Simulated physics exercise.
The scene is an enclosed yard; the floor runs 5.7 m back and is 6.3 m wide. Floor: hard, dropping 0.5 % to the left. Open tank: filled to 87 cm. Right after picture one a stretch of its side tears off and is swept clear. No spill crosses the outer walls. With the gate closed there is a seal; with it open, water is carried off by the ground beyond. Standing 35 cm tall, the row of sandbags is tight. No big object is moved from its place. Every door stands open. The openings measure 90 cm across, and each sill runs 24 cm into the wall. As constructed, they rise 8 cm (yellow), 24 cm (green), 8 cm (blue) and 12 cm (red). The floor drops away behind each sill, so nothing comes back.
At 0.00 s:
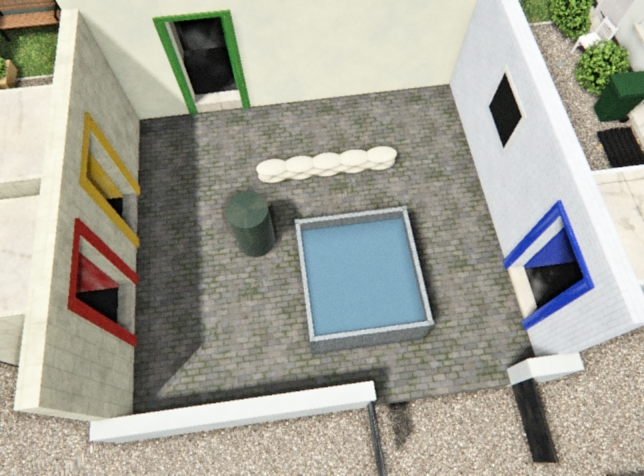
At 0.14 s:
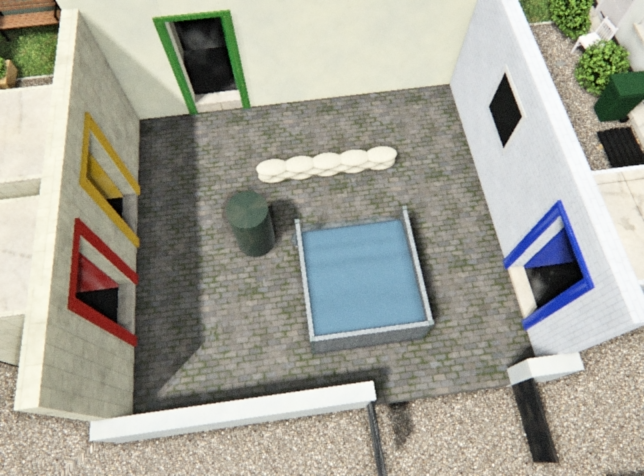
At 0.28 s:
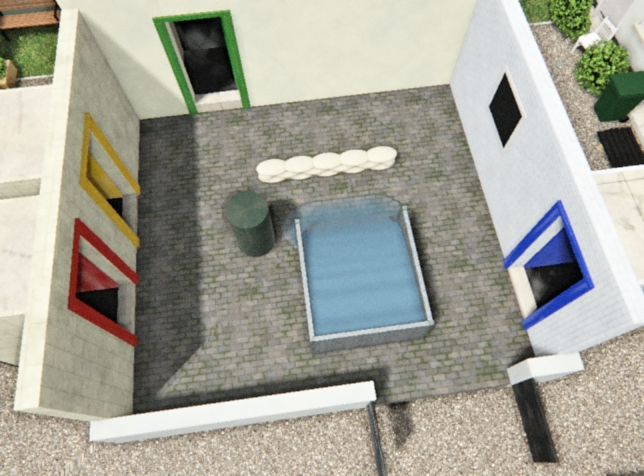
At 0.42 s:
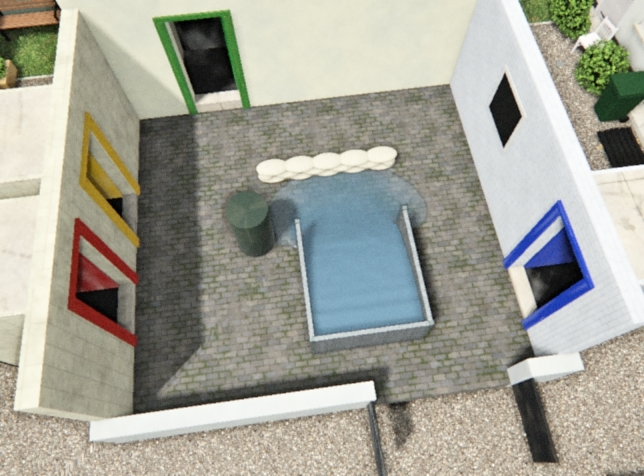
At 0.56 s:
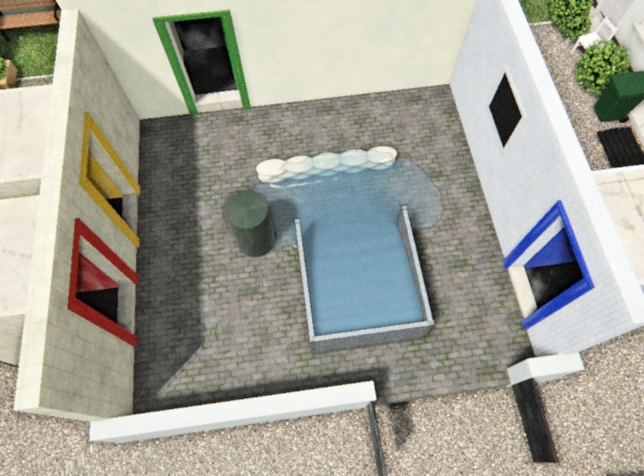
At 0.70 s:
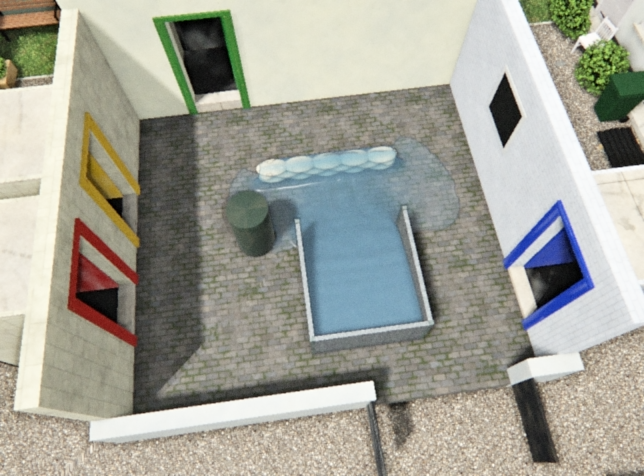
In the video, the far side of an open water tank in a walled yard gives way, and water pours out across the paving, spreading around a dark green cylinder and a white, lumpy barrier behind the tank.
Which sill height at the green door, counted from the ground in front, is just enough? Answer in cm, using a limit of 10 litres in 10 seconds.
A height of roughly 11.5 cm is just enough.
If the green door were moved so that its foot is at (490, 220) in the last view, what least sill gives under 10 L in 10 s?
It needs roughly 14.5 cm.
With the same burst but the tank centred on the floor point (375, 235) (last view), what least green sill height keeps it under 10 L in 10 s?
Minimum: Approx. 8.5 cm.
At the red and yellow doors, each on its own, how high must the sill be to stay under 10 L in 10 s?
Some 7.0 cm for red, some 21 cm for yellow.
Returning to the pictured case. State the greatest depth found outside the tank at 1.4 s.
Around 53 centimetres.
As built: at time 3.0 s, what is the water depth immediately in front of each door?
Yellow door 21 cm, green door 9 cm, blue door 5 cm, red door 10 cm.
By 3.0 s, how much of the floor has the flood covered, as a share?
Wet share: Around 60 %.
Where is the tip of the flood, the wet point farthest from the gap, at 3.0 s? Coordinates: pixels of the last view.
Lab note: Front tip approx. at (140, 123).
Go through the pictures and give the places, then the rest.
The first picture shows the open tank at (361, 272) is whole and still, 87 cm deep; the green door at (210, 74) is dry.
In the second picture, the gap is on the far side, the front 0.3 m out at a hidden place; the back of the open tank holds 87 cm.
In the third picture, the gap is on the far side, the front 0.8 m out at (305, 208); the back of the open tank holds 85 cm.
In the fourth picture, the gap is on the far side, the front 1.4 m out at (298, 180); the back of the open tank holds 75 cm.
In the fifth picture, the gap is on the far side, the front 1.6 m out at (400, 159); the back of the open tank holds 74 cm.
In the sixth picture, the front is at (405, 140), 2.0 m from the gap on the far side; 5.4 m2 of floor is wet, 70 cm left at the back; the green door at (210, 74), 3.8 m from the gap, is still 1.6 m from the nearest water.
After 1.4 s water covers 40 % of the floor, deepest (53 cm) near (333, 179); it has not reached the green door.
After 3.0 s water covers 60 % of the floor, deepest (25 cm) near (445, 95); 9 cm at the green door, 0 litres in over its 24 cm sill.
After 10.0 s water covers 95 % of the floor, deepest (14 cm) near (134, 409); 8 cm at the green door, 0 litres in over its 24 cm sill.
At the green door as built, the water arrived by 2.0 s and peaked near 15 cm at 6.0 s.
Run again over the same 10 s with other heights there, 23 litres in over 9.5 cm, 5 litres over 13 cm. The limit of 10 litres is kept from about 11.5 cm up.
